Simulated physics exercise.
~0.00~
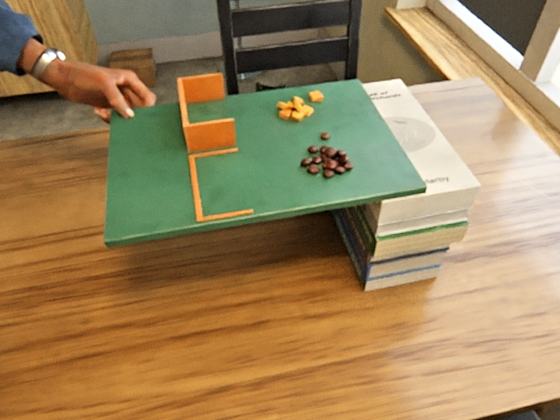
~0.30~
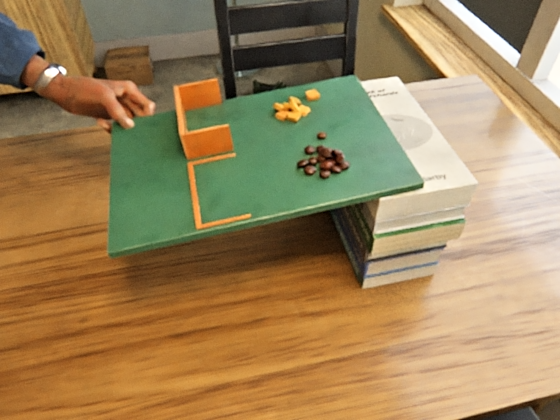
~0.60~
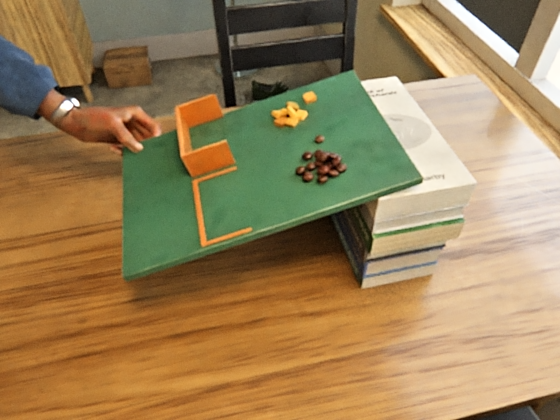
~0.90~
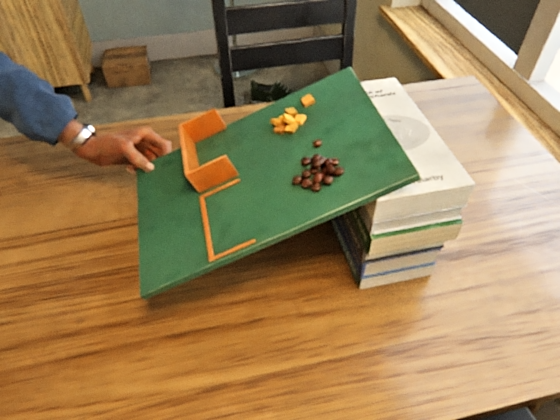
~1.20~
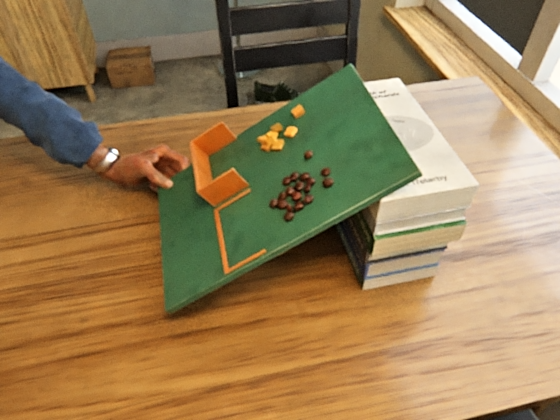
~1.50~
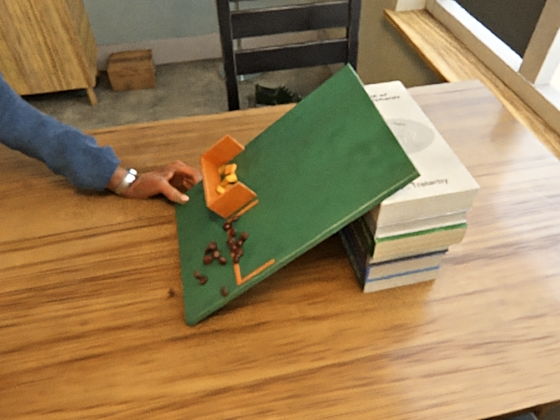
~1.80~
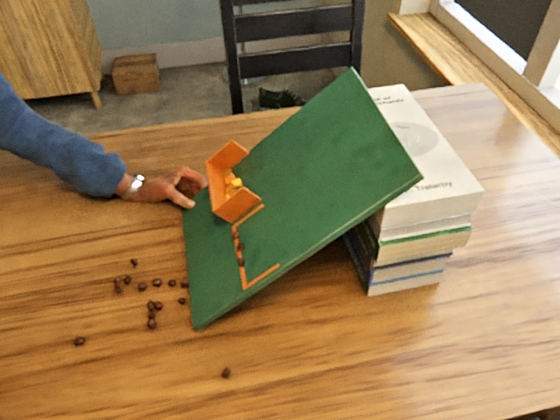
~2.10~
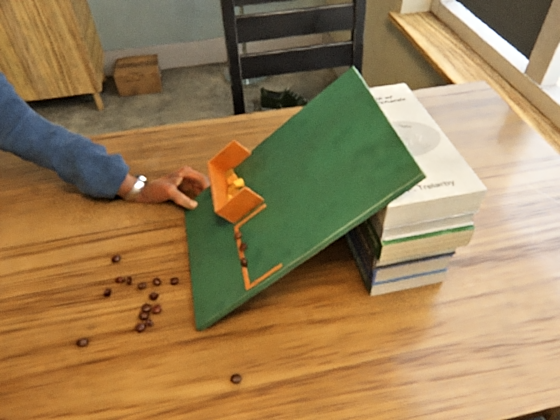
The clip opens on a green board resting on a stack of books at the right, its left end held by a hand above a wooden table. It carries a front pile of dark brown beans, a back pile of yellow-orange chunks, and two orange barriers, the front one low and the back one taller. The hand lowers its end, and the board tilts steadily while both piles at first hold. As the slope steepens, both slide down leftward. The chunks gather against the tall barrier, while most beans pass the low one and scatter across the table. Finally, the board rests steeply tilted, with a few beans left at the low strip.
